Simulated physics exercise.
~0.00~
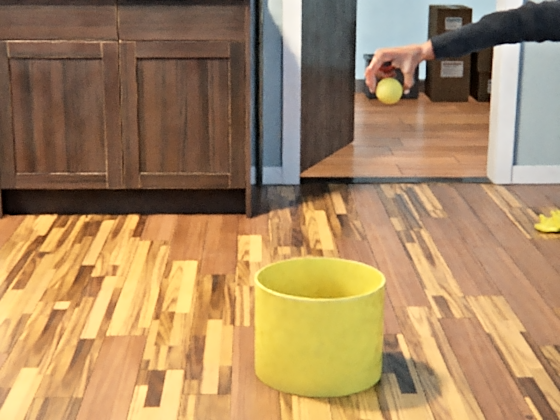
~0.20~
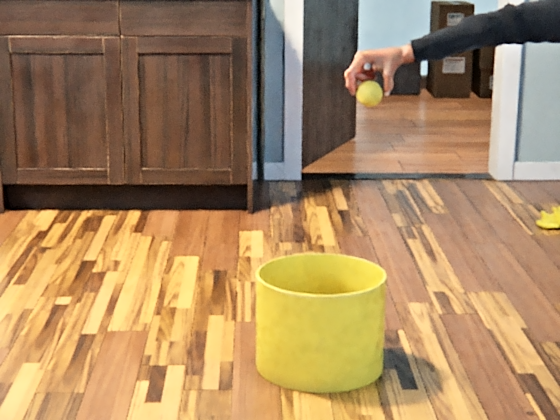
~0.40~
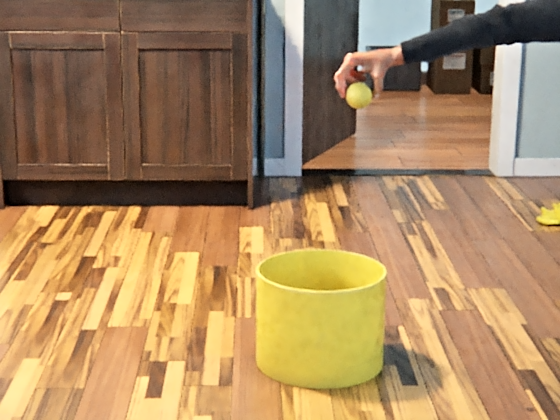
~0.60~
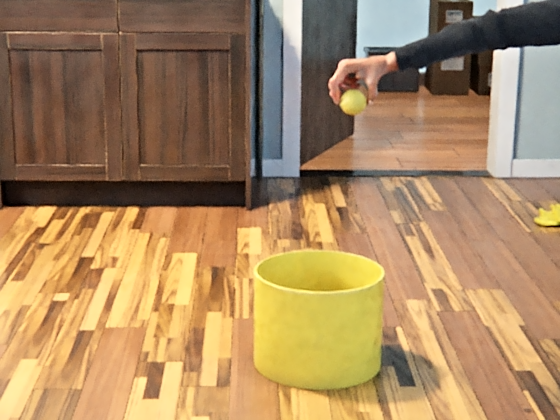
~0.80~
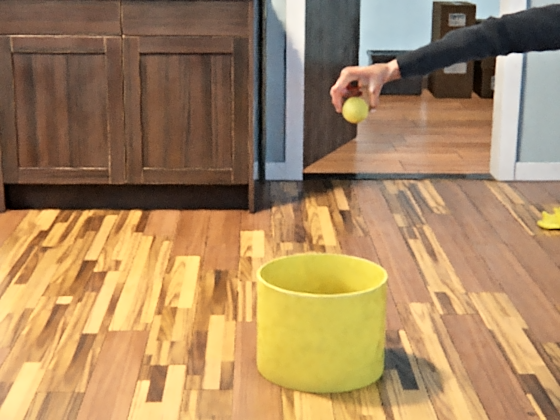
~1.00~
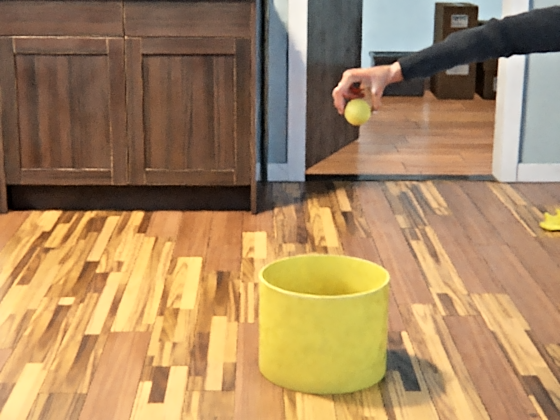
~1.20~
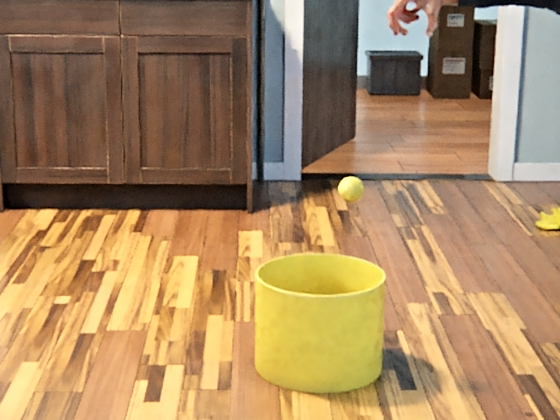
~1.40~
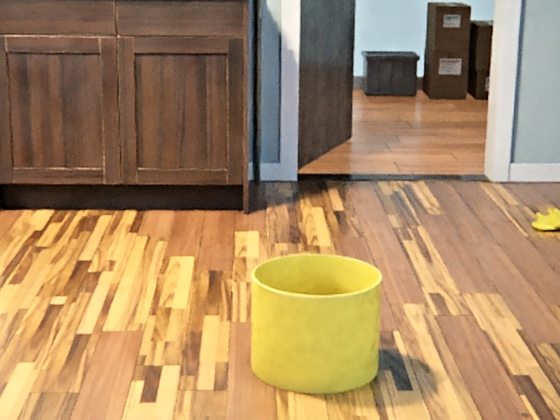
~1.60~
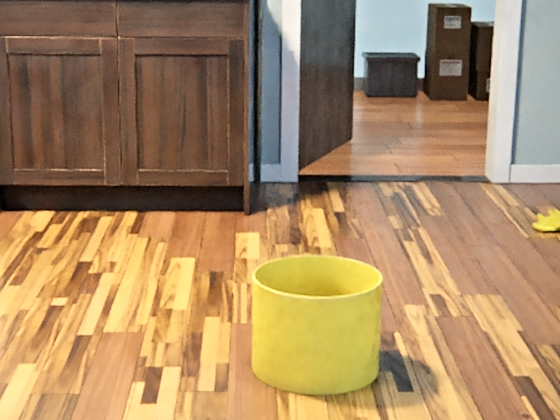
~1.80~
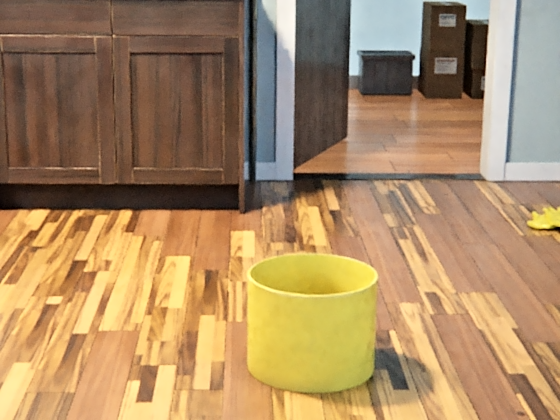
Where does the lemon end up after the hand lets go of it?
It ends up inside the yellow bucket. It falls toward the opening and is then out of sight, with none of it showing on the floor around the bucket.
